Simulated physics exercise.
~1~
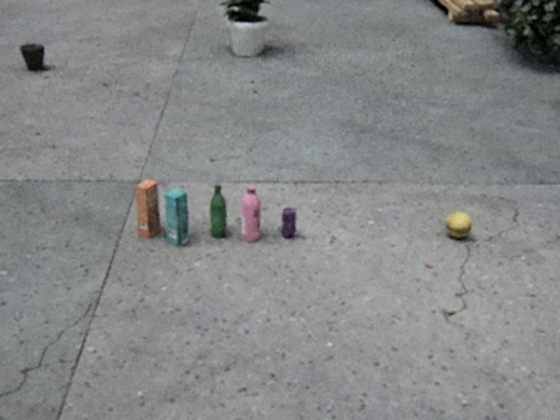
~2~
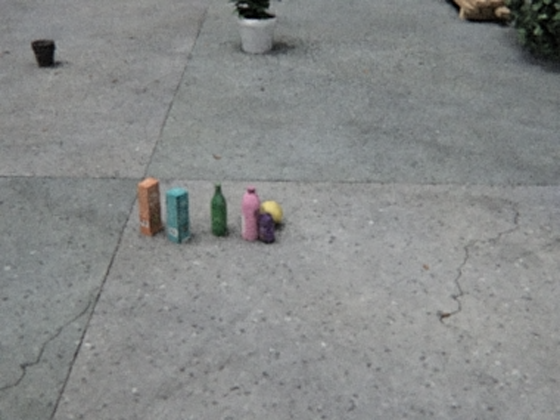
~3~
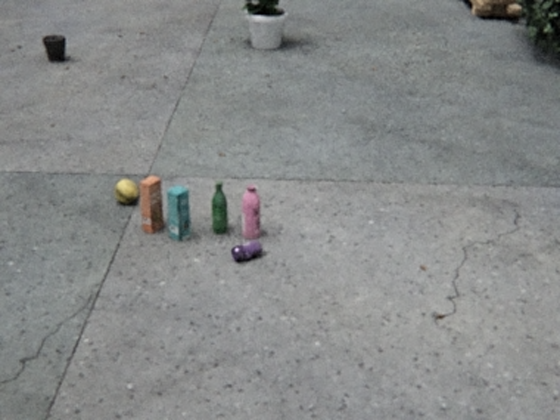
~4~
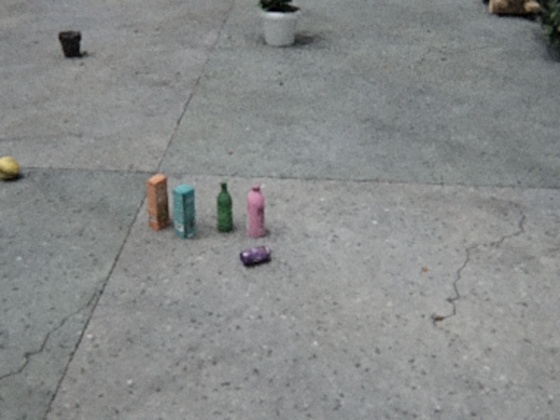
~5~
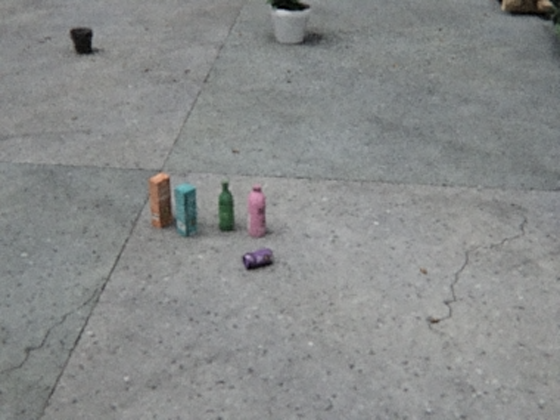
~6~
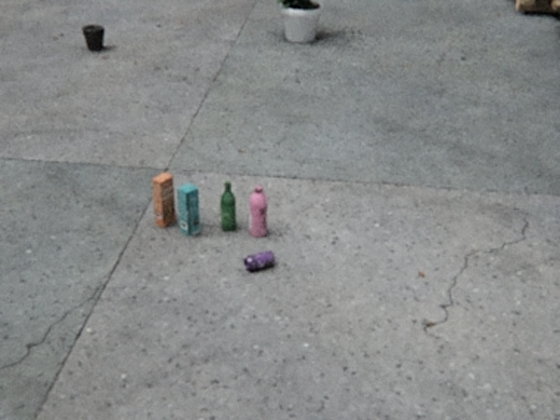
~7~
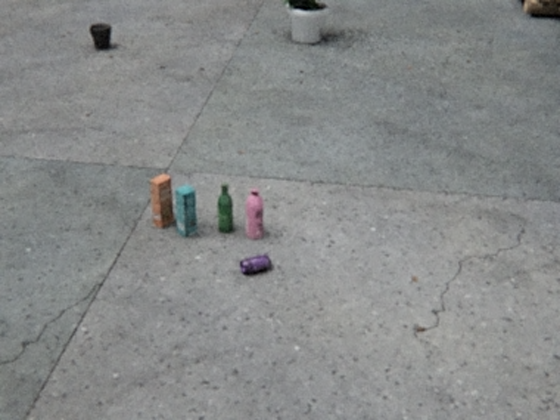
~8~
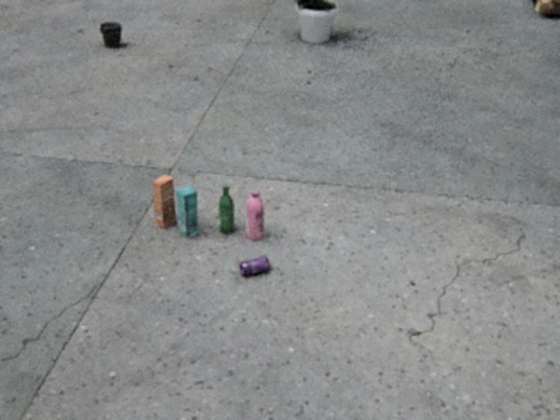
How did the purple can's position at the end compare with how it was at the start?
The purple can was standing upright at the start, but by the end it was lying on its side on the ground.
An orange carton, a turquoise carton, two bottles and a purple can stood on paving as a yellow ball rolled in from the right, knocked the can over, passed behind the others and left on the left, leaving those four upright.
